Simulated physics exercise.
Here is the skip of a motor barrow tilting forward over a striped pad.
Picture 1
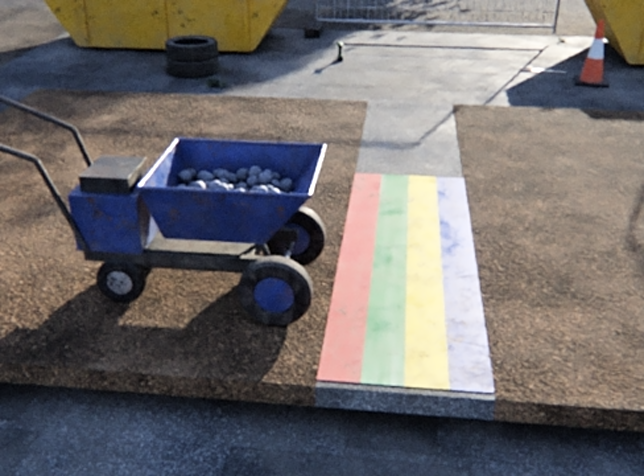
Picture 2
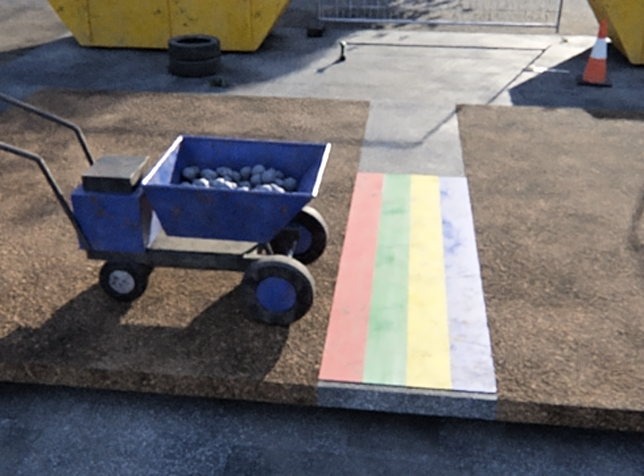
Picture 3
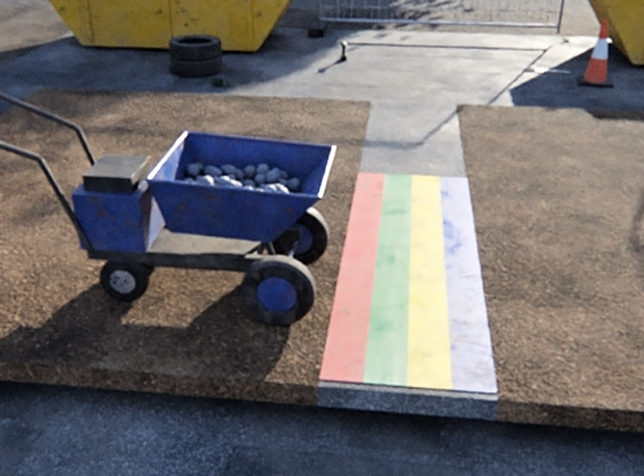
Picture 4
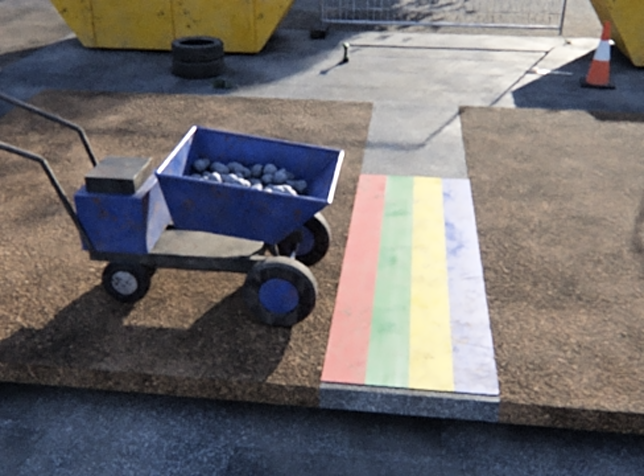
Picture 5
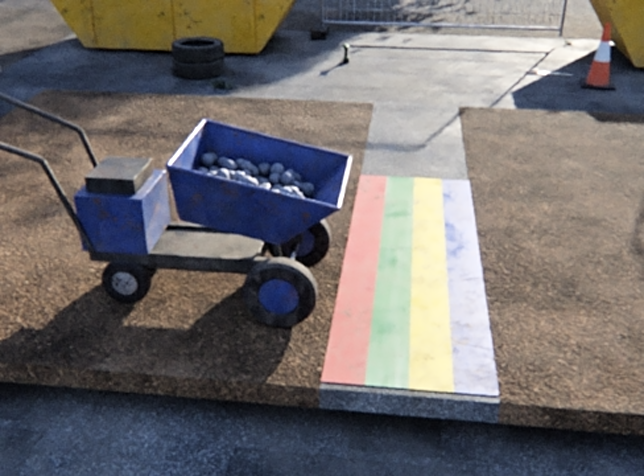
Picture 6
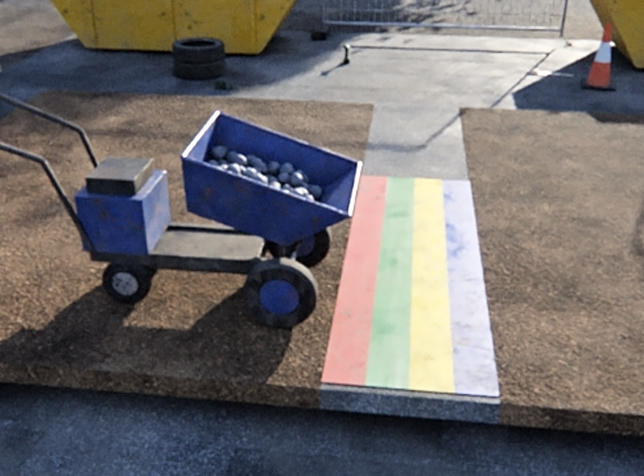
The footage shows a blue motor barrow loaded with round cobbles beside a pad striped red, green, yellow and pale blue. The barrow shifts very slightly right, then its skip tilts forward toward the pad, its rear edge rising.
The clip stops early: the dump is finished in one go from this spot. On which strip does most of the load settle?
Most lies over the yellow band.
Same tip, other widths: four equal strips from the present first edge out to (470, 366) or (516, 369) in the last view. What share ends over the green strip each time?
Near 0 % and 20 %.
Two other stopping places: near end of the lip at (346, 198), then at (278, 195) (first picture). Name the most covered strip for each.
At the first place the blue one, at the second that green strip.
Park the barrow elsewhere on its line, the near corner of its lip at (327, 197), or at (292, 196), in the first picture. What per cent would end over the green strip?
Roughly 0 per cent, and 30 per cent.
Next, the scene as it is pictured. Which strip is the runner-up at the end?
Second comes the blue strip.
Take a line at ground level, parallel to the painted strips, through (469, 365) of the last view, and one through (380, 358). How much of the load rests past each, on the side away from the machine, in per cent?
In turn 20 and 80 in a hundred.
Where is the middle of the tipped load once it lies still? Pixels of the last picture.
At about (438, 300).
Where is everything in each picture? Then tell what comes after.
In the first frame, lip of the skip at (309, 196), level; top of the load at (229, 191), round cobbles; red strip at (343, 350); green strip at (384, 353); yellow strip at (426, 356); blue strip at (469, 359).
In the second frame, lip of the skip at (313, 196), level; top of the load at (232, 189).
In the third frame, lip of the skip at (319, 198), tipped barely; top of the load at (223, 183).
In the fourth frame, lip of the skip at (328, 203), tipped a little; top of the load at (231, 181).
In the fifth frame, lip of the skip at (338, 209), tipped a little; top of the load at (230, 178).
In the sixth frame, lip of the skip at (349, 216), tipped clearly; top of the load at (222, 173); red strip at (348, 352); green strip at (389, 355); yellow strip at (431, 359); blue strip at (474, 362).
Soon after the last picture, skip tipped steeply; all in the skip.
A little later, skip tipped right over; most in the skip; a small part over the green strip; about a quarter over the yellow strip.
Later still, skip tipped right over; about a quarter in the skip; a small part over the green strip; about a third over the yellow strip; about a quarter over the blue strip; a small part off the paint.
At rest, skip tipped right over; about a quarter in the skip; none over the red strip; a small part over the green strip; about a third over the yellow strip; about a quarter over the blue strip; a small part off the paint.
